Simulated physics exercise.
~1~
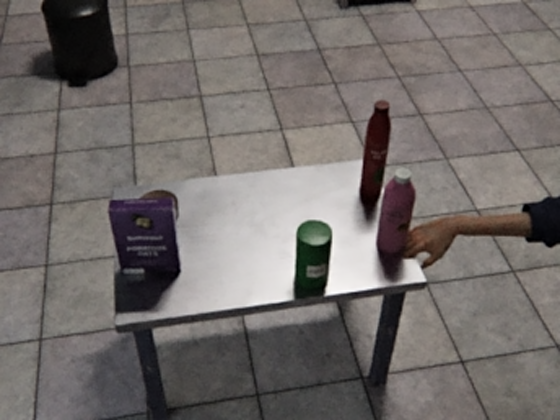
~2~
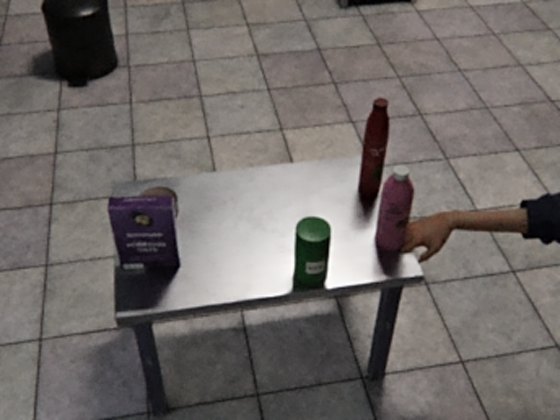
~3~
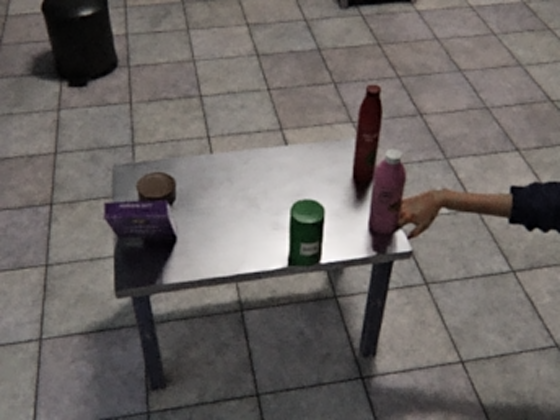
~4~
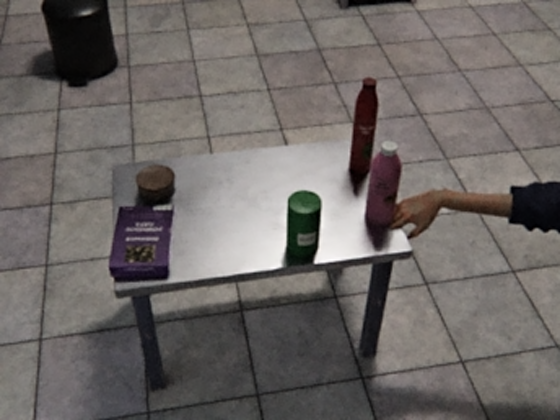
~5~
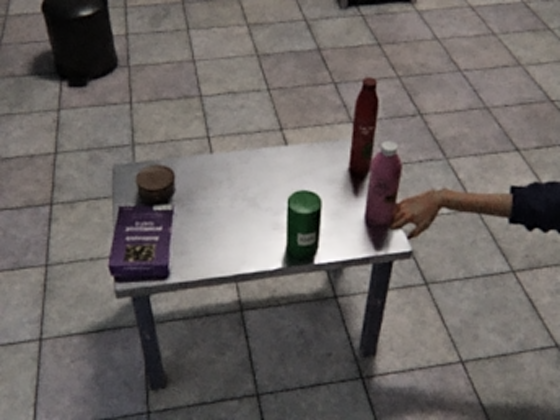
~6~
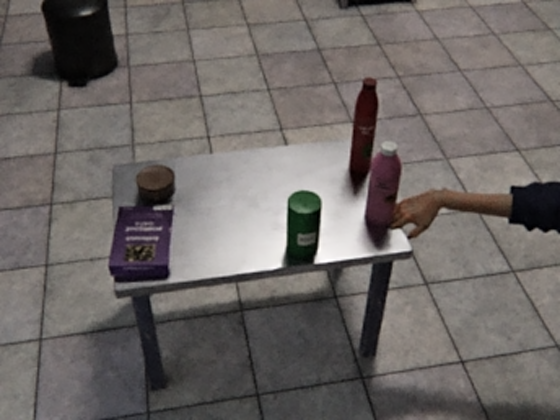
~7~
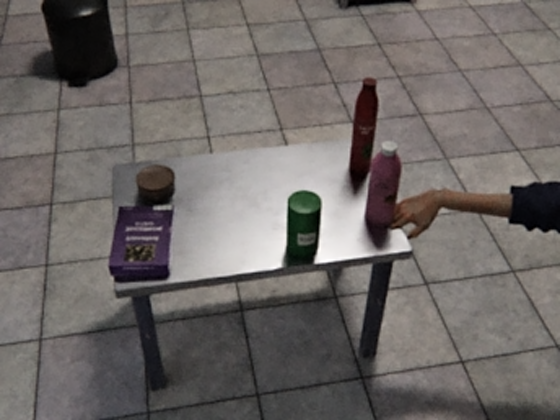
Purple packet toppling flat on a small side table as a hand shoves it away, the bottles, jar and tub staying upright.
